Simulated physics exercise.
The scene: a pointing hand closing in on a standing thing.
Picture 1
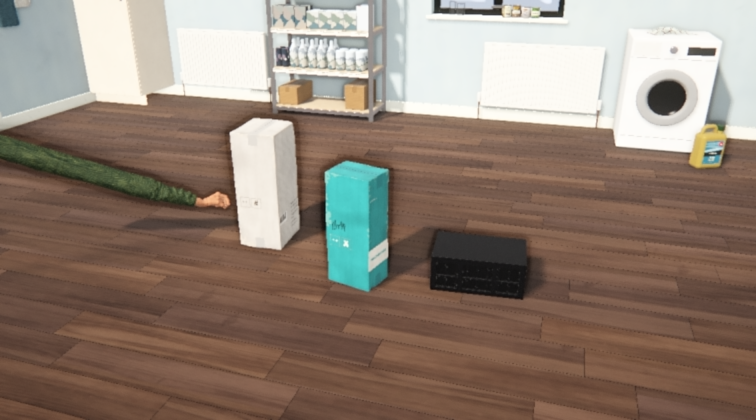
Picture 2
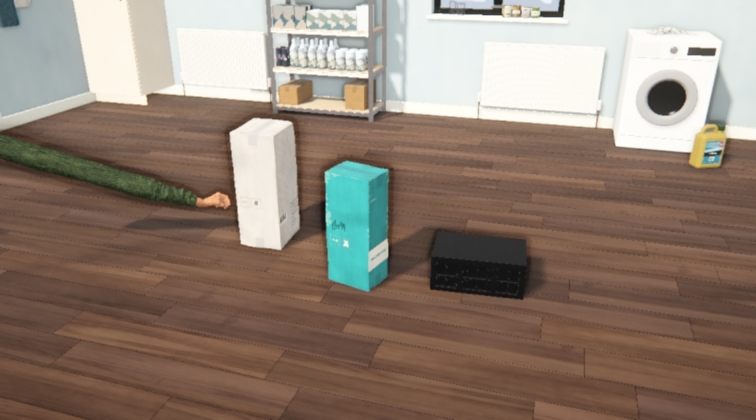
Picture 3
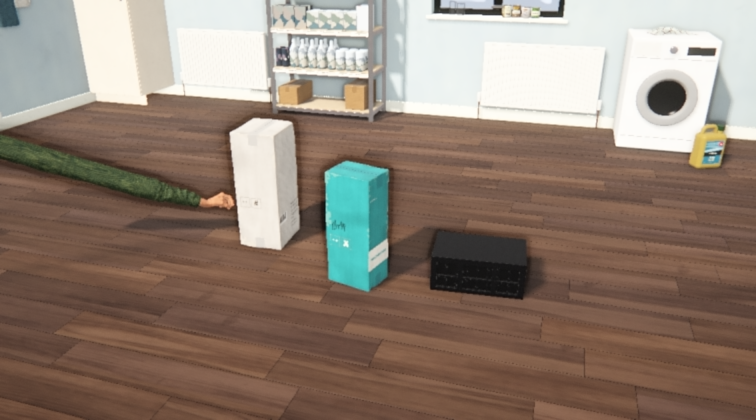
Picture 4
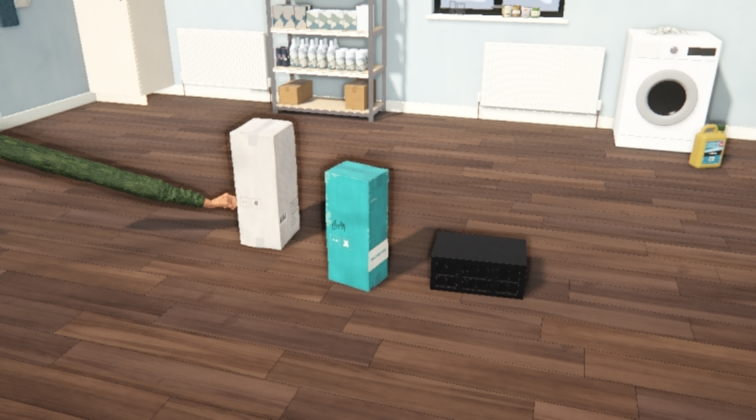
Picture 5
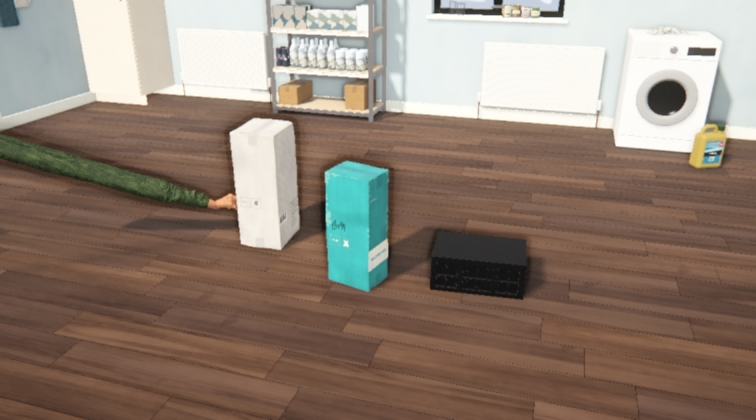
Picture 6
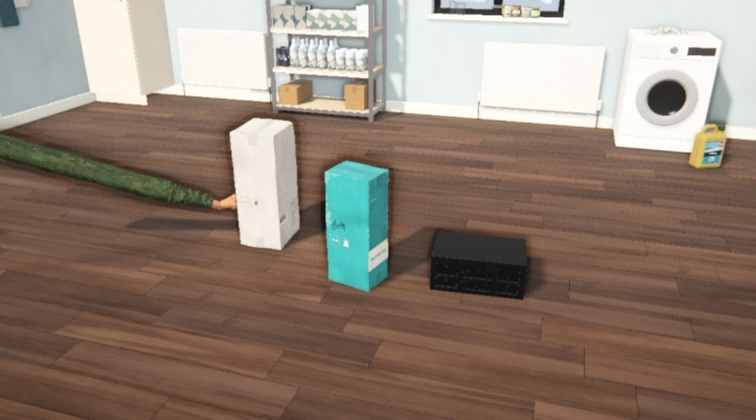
To begin with, an arm in a green sleeve reaches in from the left, its hand just short of a tall white box beside a teal box and a low black one. The hand then inches right toward the white box's side, while all three boxes stay still on the wooden floor.
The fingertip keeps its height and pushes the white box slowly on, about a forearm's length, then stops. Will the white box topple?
The white box keeps standing.
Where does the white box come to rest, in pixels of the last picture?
Around (327, 190).
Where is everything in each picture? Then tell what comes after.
The first picture shows white box (267, 184).
The second picture shows white box (267, 184).
The third picture shows white box (267, 184).
The fourth picture shows white box (267, 184).
The fifth picture shows white box (267, 184).
The sixth picture shows white box (267, 184).
Then, 0.30 s past the last view, white box displaced a little near (276, 185).
Then, 0.70 s past the last view, white box displaced a little near (294, 187).
Then, 1.00 s past the last view, white box displaced about its own width near (308, 188).
Then, 1.30 s past the last view, white box displaced about its own width near (322, 190).
Finally, moved from the start, white box. Final places as the last picture's camera would see them, white box near (327, 190).
